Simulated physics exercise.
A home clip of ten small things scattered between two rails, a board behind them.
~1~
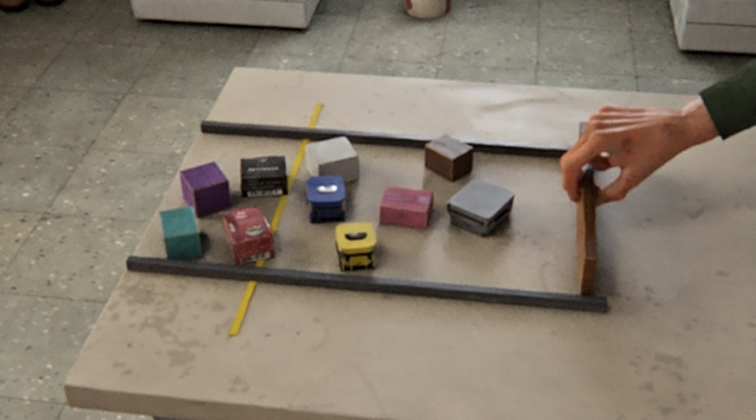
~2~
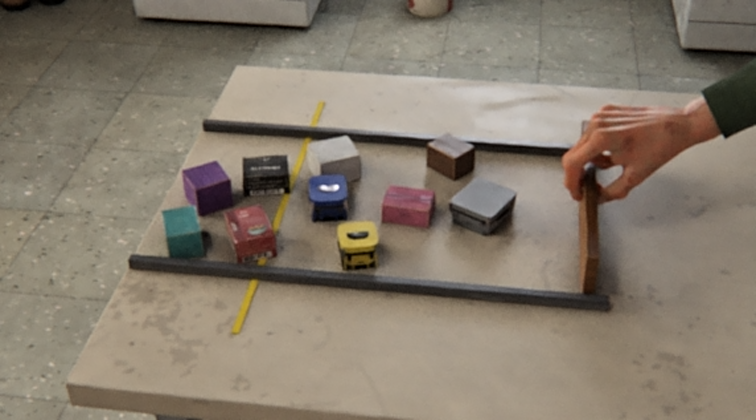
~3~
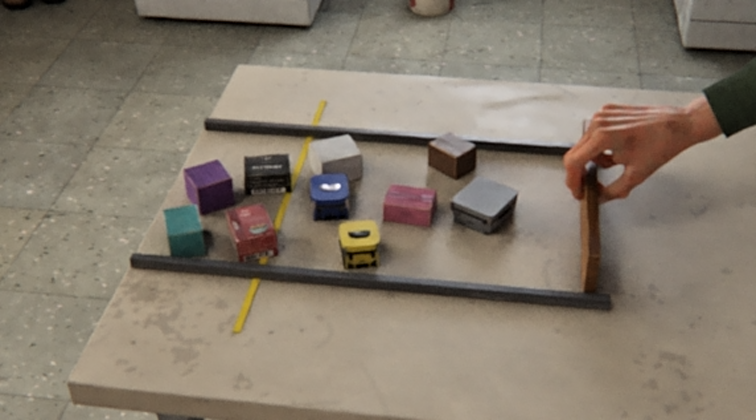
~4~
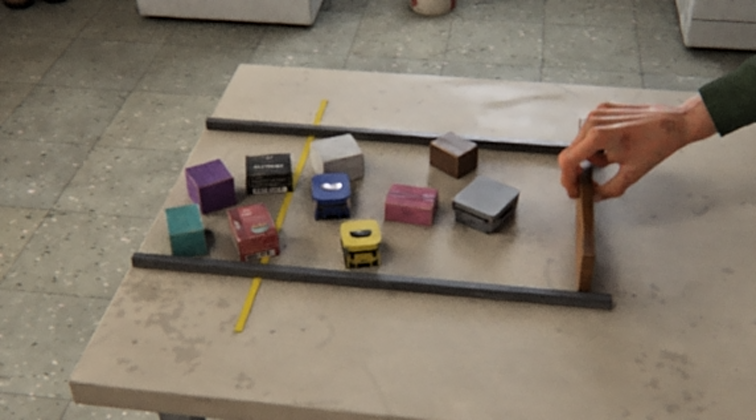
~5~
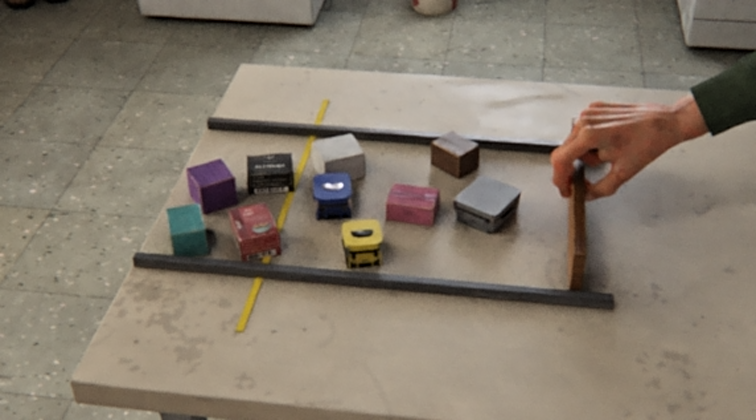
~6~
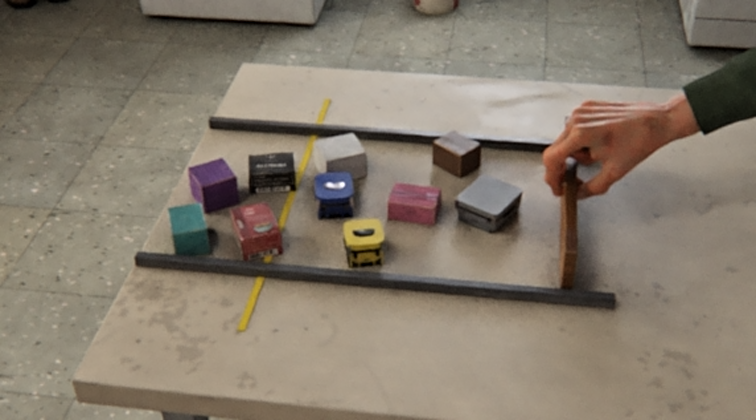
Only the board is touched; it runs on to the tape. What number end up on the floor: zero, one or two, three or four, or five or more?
In the end the number that fall off is one or two.
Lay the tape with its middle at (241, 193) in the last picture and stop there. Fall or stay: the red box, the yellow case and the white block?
The red box is kept; the yellow case survives; the white block is kept.
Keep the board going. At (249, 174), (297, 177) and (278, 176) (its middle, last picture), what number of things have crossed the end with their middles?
The counts: 3, 1 and 2.
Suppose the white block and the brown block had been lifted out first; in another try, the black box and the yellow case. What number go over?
It would be 1 and 1.
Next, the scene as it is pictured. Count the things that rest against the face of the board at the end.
The number is 4.
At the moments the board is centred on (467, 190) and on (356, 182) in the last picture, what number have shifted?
The counts are 3 and 8.
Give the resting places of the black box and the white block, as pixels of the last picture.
About (215, 157), and the other about (274, 161).
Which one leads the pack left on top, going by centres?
The blue case.
Soon after, none off yet; turquoise block at rest near (189, 230); purple block at rest near (214, 186); black box at rest near (272, 173).
After that, none off yet; turquoise block at rest near (189, 230); purple block at rest near (212, 186); black box displaced about its own width near (237, 162).
In the end, the number that fall off is one or two; gone, purple block.
